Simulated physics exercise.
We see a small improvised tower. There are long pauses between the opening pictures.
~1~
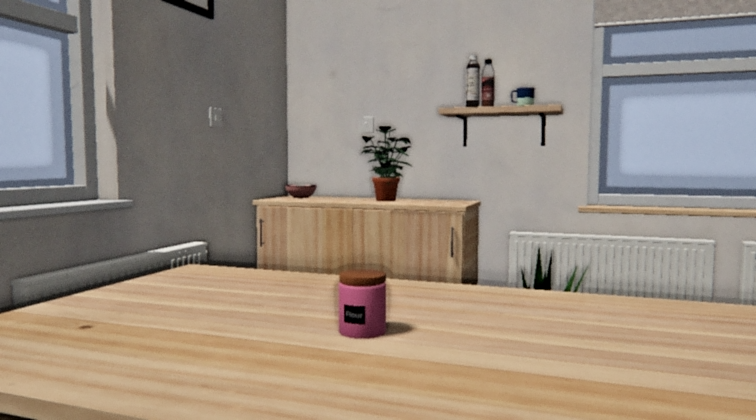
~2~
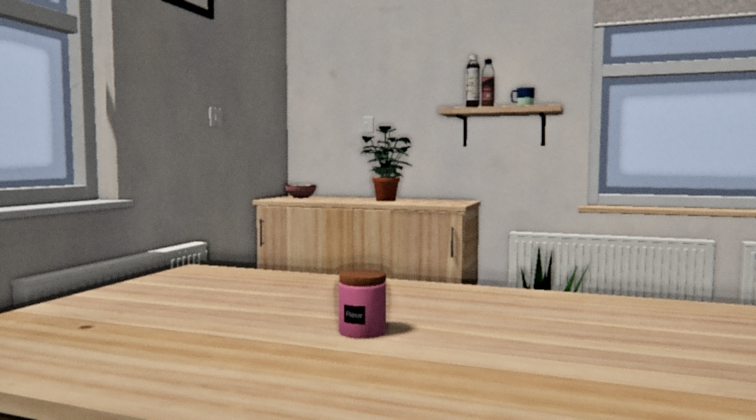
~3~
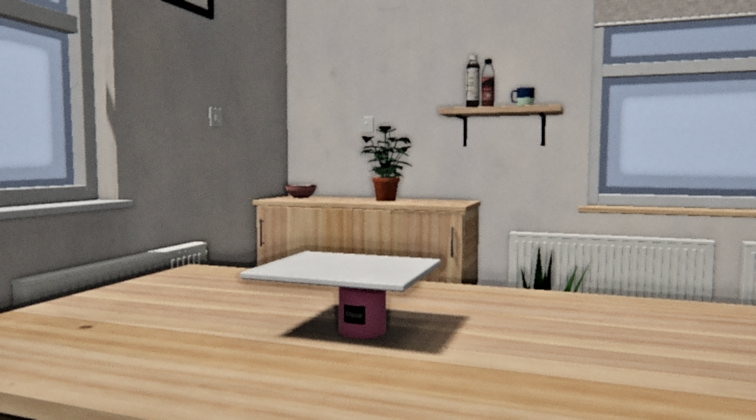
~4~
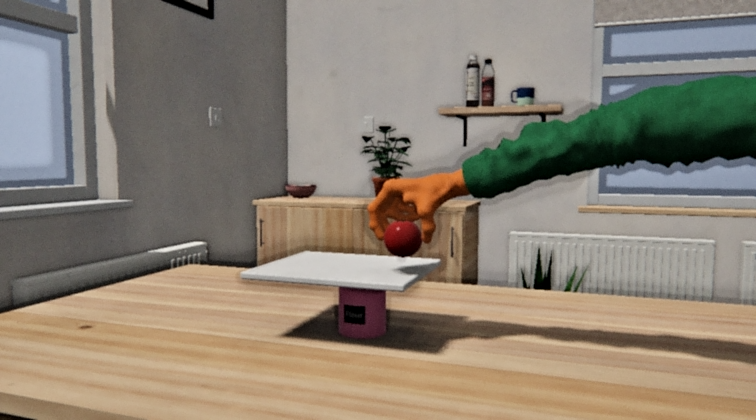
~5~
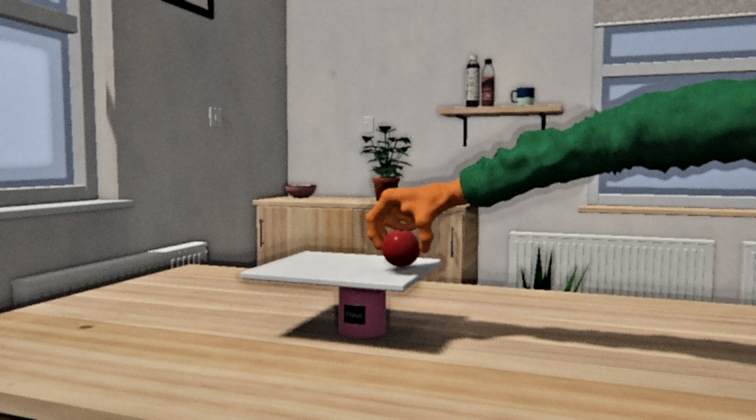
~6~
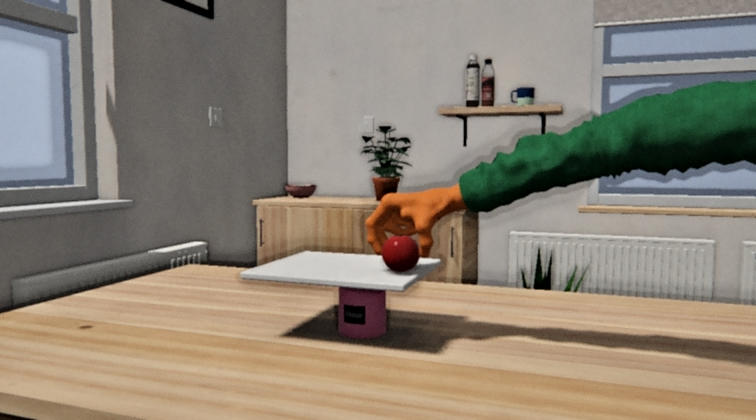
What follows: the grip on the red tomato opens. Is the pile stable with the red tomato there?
Here the stack holds.
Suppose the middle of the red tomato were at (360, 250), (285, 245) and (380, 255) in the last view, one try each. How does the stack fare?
First, it stays up; second, it loses its balance; third, it stays up.
Then, 0.50 s after the last picture, nothing has stirred.
Then, 1.10 s after the last picture, red tomato resting near (401, 254).
At rest, all 3 in place. Seen from the same camera at the end, red tomato near (402, 254). The stack stays up.
